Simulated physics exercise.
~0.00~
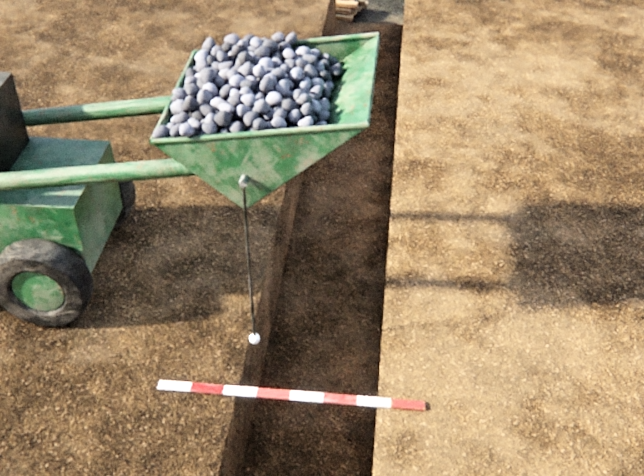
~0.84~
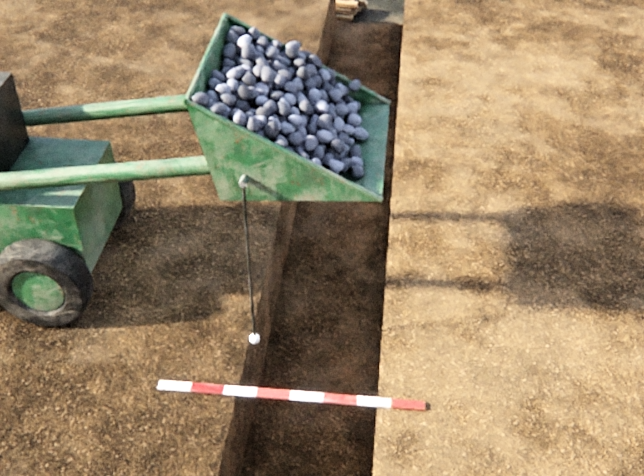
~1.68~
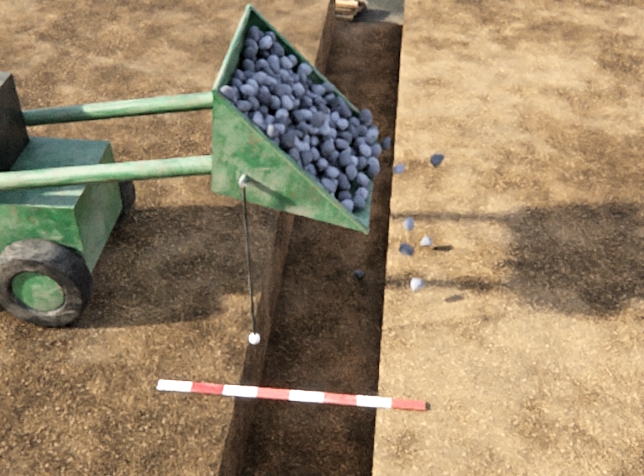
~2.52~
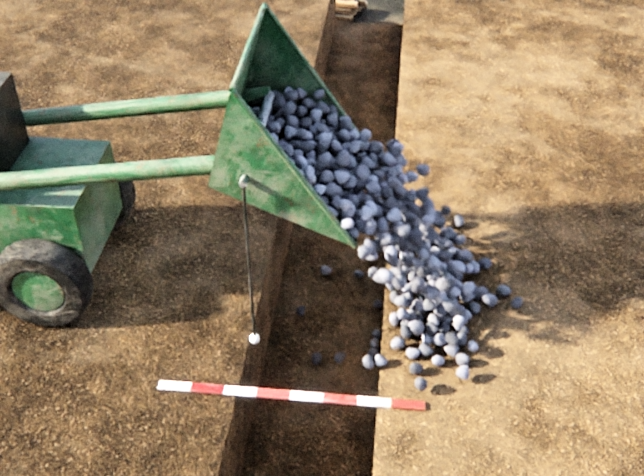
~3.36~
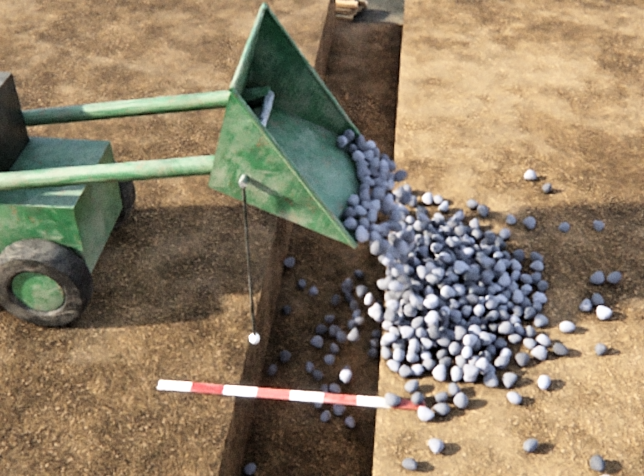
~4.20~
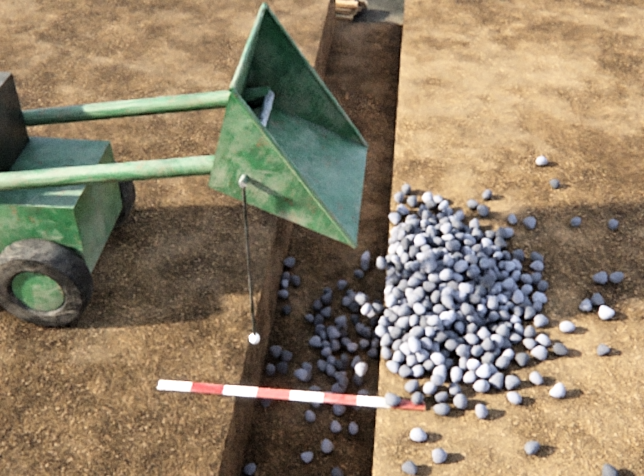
On sunlit bare brown earth, seen from above at an angle, a narrow straight-sided trench runs up the middle. At left stands a green loader with dark wheels, its two arms holding a green bucket heaped with blue-grey cobbles, while a rod with a white ball hangs below and a red-and-white staff lies across the trench. The bucket tips forward to the right, and a few stones drop off its lip. Then the load pours out, some falling into the trench. The bucket stays tilted and empty, with most stones piled and scattered on the far side and fewer in the trench.
